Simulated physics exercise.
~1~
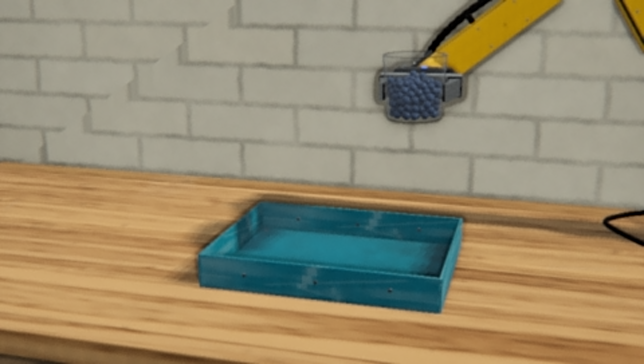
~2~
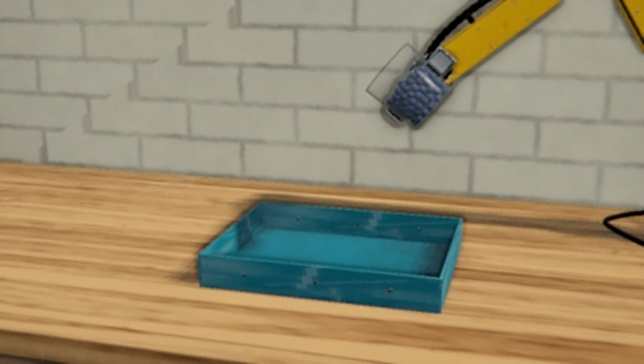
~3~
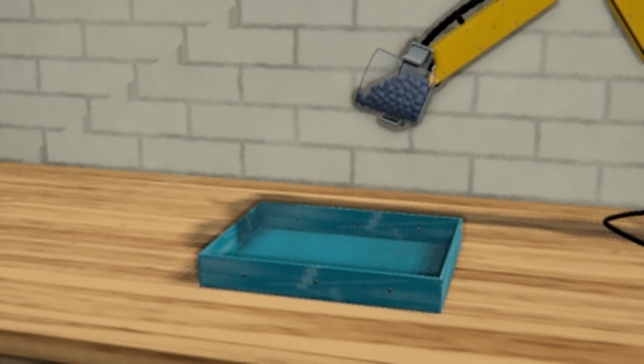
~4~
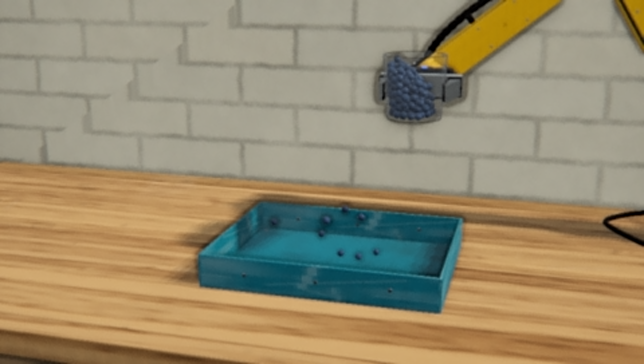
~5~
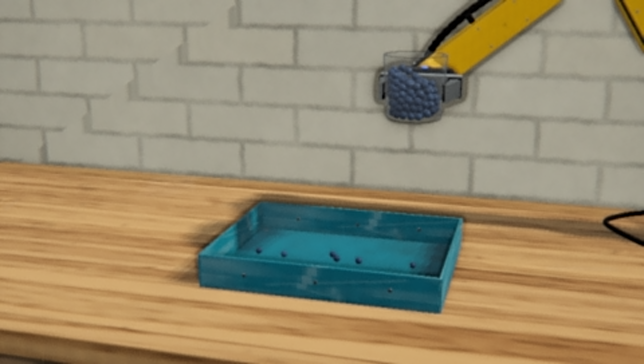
A yellow robotic arm reaches in from the upper right, holding a clear cup full of small blue-grey beads above a wooden tabletop, seen from the front and slightly above. A shallow teal tray sits on the table below, with a pale brick wall behind and a dark cable at the right edge. The arm tips the cup to the left, tilting it further until it lies nearly on its side. It then swings the cup back upright as a few beads drop and scatter in the tray. Finally the cup is level and still mostly full, with only a small handful of beads lying in the tray.
